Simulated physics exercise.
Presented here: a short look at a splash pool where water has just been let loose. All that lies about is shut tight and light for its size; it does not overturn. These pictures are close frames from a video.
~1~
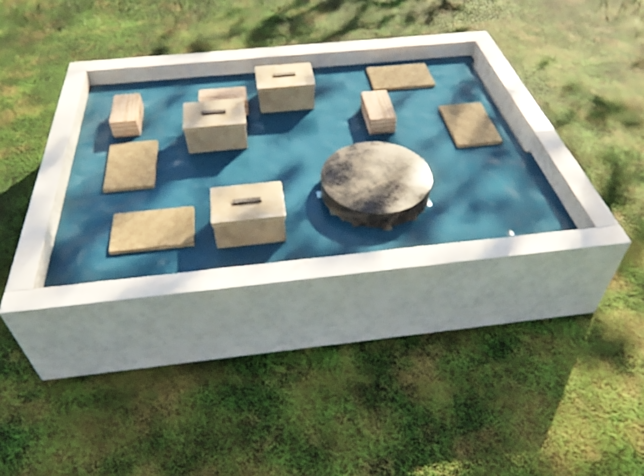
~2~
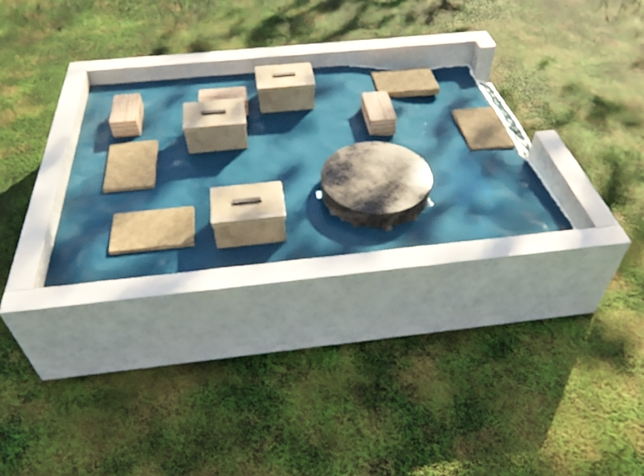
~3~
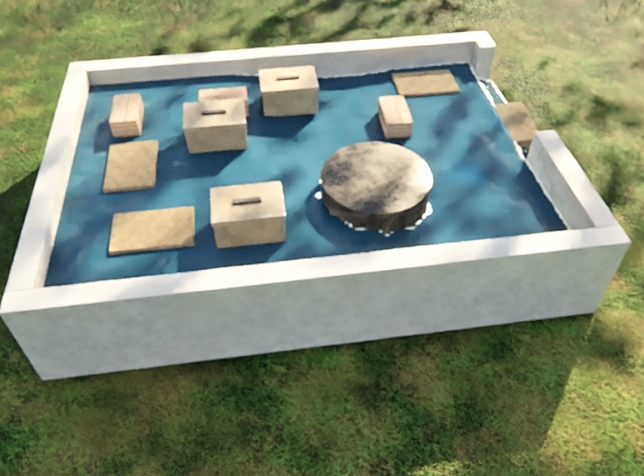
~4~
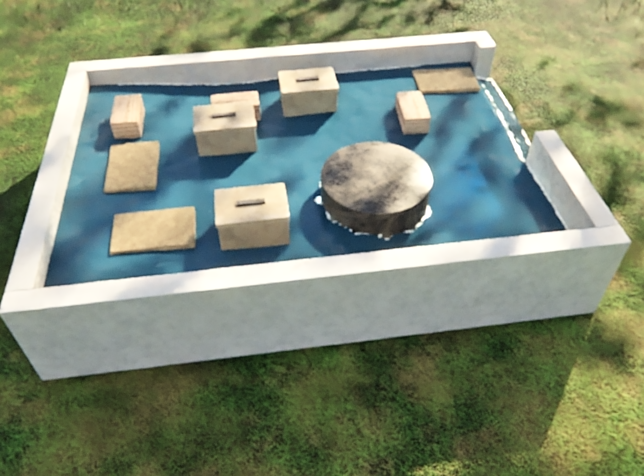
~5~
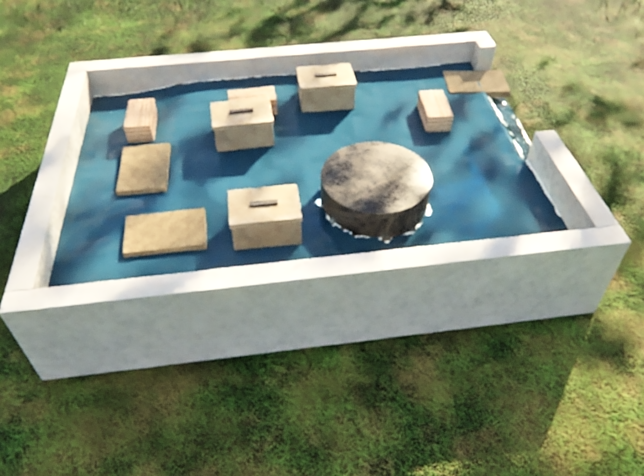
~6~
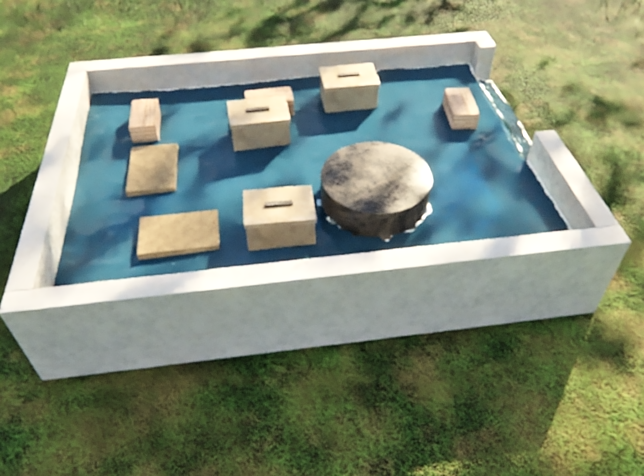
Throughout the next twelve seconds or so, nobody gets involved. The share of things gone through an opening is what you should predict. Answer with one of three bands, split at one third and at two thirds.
One third to two thirds.
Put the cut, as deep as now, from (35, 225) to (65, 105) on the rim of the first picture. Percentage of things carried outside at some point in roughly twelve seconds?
Share: Near 70 %.
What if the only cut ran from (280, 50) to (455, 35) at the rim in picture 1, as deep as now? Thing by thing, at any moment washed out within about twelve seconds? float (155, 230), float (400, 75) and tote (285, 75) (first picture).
One by one: Held indoors; exits; exits.
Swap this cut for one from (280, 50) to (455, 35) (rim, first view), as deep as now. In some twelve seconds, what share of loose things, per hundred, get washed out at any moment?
I reckon 60 percent.
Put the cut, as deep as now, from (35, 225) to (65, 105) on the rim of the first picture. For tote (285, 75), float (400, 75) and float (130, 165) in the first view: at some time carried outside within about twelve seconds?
Going through them in turn: Escaped; remains behind; escaped.
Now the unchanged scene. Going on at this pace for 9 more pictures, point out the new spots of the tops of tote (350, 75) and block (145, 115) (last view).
Tops end up close to (473, 78) and (170, 123) respectively.
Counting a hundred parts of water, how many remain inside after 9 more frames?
About 66 percent.
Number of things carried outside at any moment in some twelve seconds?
Count: 4.
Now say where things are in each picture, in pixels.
The first frame shows a block at (379, 105) floats; a tote at (284, 75) floats; 0 of 10 have shifted.
The second frame shows a block at (379, 106), afloat; a tote at (284, 75) floats; 1 of 10 have shifted.
The third frame shows a block at (395, 110) floats, close to its start; a tote at (288, 79) floats; 3 of 10 have shifted.
The fourth frame shows a block at (413, 105) floats, close to its start; a tote at (308, 80), afloat, close to its start; 6 of 10 have shifted.
The fifth frame shows a block at (436, 103) floats, a stride from its start; a tote at (326, 76), afloat, close to its start; 10 of 10 have shifted.
The sixth frame shows a block at (462, 101) floats, a stride from its start; a tote at (349, 75), afloat, a stride from its start; 10 of 10 have shifted.
A moment on, 3 of 10 are out; 7 afloat.
Next, 3 of 10 are out; 7 afloat.
Later, 4 of 10 are out; 6 afloat.
In the end, 4 of 10 are out; 6 afloat.
